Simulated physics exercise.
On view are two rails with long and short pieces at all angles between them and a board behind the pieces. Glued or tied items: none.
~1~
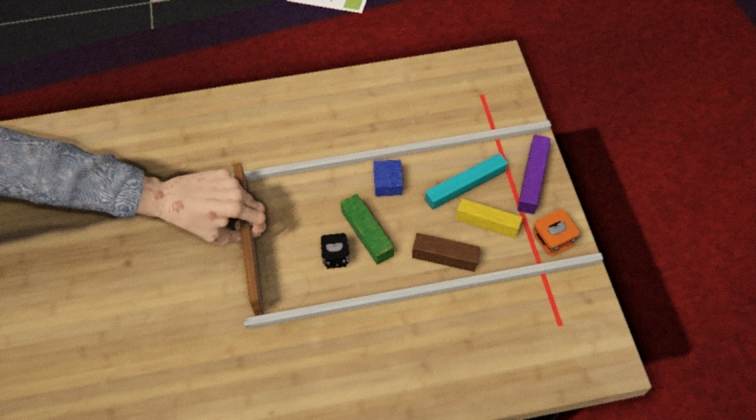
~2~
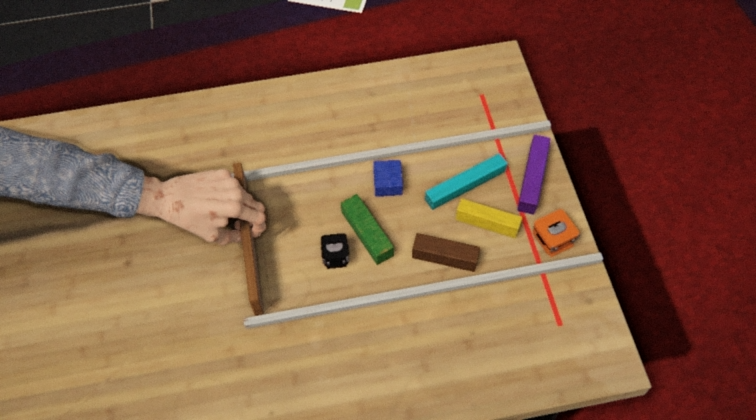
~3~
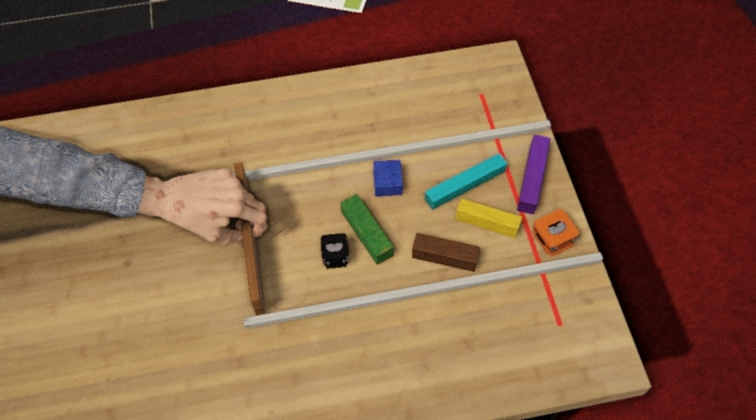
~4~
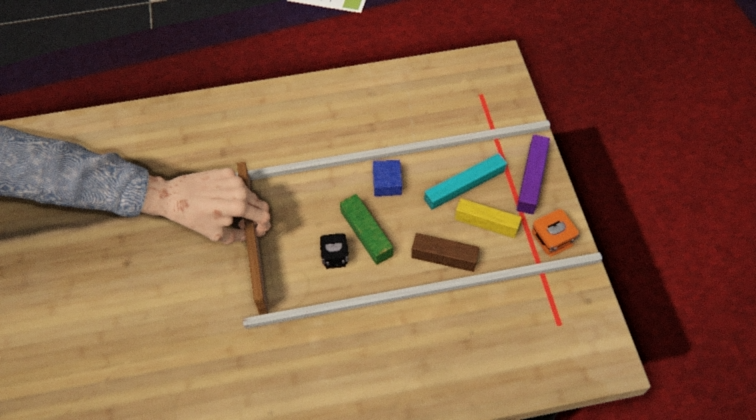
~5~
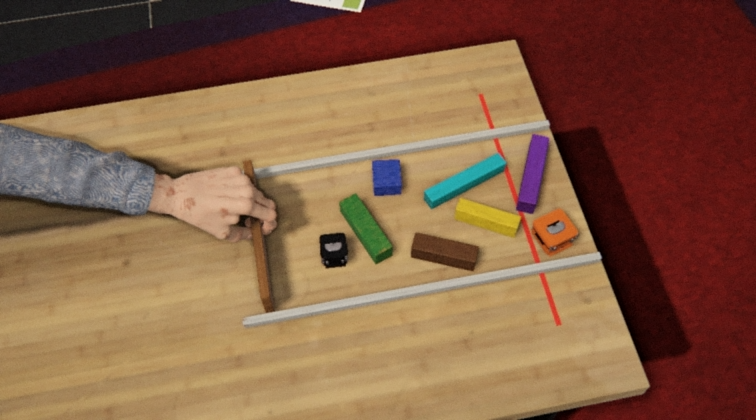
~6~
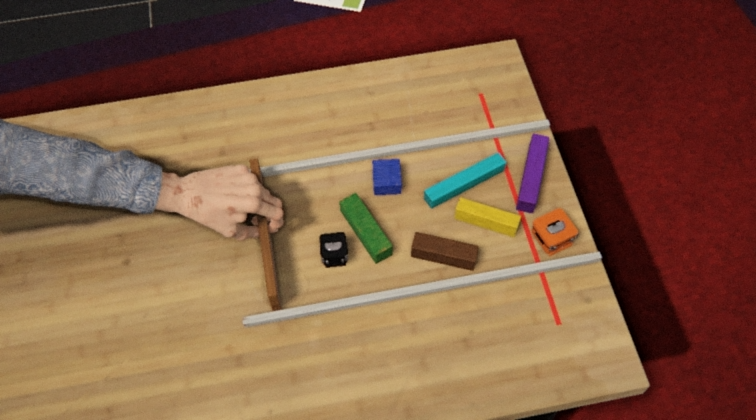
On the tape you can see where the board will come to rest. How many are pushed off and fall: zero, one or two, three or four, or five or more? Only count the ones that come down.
The count that comes down will most likely be a single one or two.
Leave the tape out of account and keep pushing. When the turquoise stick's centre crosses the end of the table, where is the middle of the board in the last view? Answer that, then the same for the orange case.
The middle is at (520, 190) when it's the turquoise stick, and at (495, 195) when it's the orange case.
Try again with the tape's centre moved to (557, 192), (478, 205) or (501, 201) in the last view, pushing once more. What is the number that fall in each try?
The counts: 7, 0 and 2.
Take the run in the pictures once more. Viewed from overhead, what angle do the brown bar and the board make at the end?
Some 60 degrees.
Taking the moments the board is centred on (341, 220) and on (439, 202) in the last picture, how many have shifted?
That gives 2 for the first and 6 for the second.
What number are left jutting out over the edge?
The overhang total is 3.
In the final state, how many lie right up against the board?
That makes 3.
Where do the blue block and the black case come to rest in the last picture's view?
Reading them off: First (522, 146); then (537, 214).
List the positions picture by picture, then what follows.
The first picture shows purple stick (534, 174); orange case (555, 233); yellow bar (489, 218); board (248, 237); tape (518, 200).
The second picture shows orange case (555, 233); black case (335, 251).
The third picture shows yellow bar (488, 218); blue block (388, 178).
The fourth picture shows purple stick (533, 174); board (252, 236).
The fifth picture shows orange case (553, 233); turquoise stick (465, 181).
The sixth picture shows purple stick (533, 173); orange case (554, 232); yellow bar (487, 217); board (265, 233); tape (516, 199).
Early on, none off yet; purple stick at rest near (533, 173); orange case at rest near (554, 232); yellow bar at rest near (487, 217).
A while later, none off yet; purple stick at rest near (533, 173); orange case at rest near (554, 232); yellow bar moving near (490, 215).
Further along, none off yet; purple stick travelled a little near (561, 168); orange case travelled about its own width near (575, 220); yellow bar travelled about its own width near (532, 197).
Finally, the number that fall off is one or two; lost, orange case and purple stick.
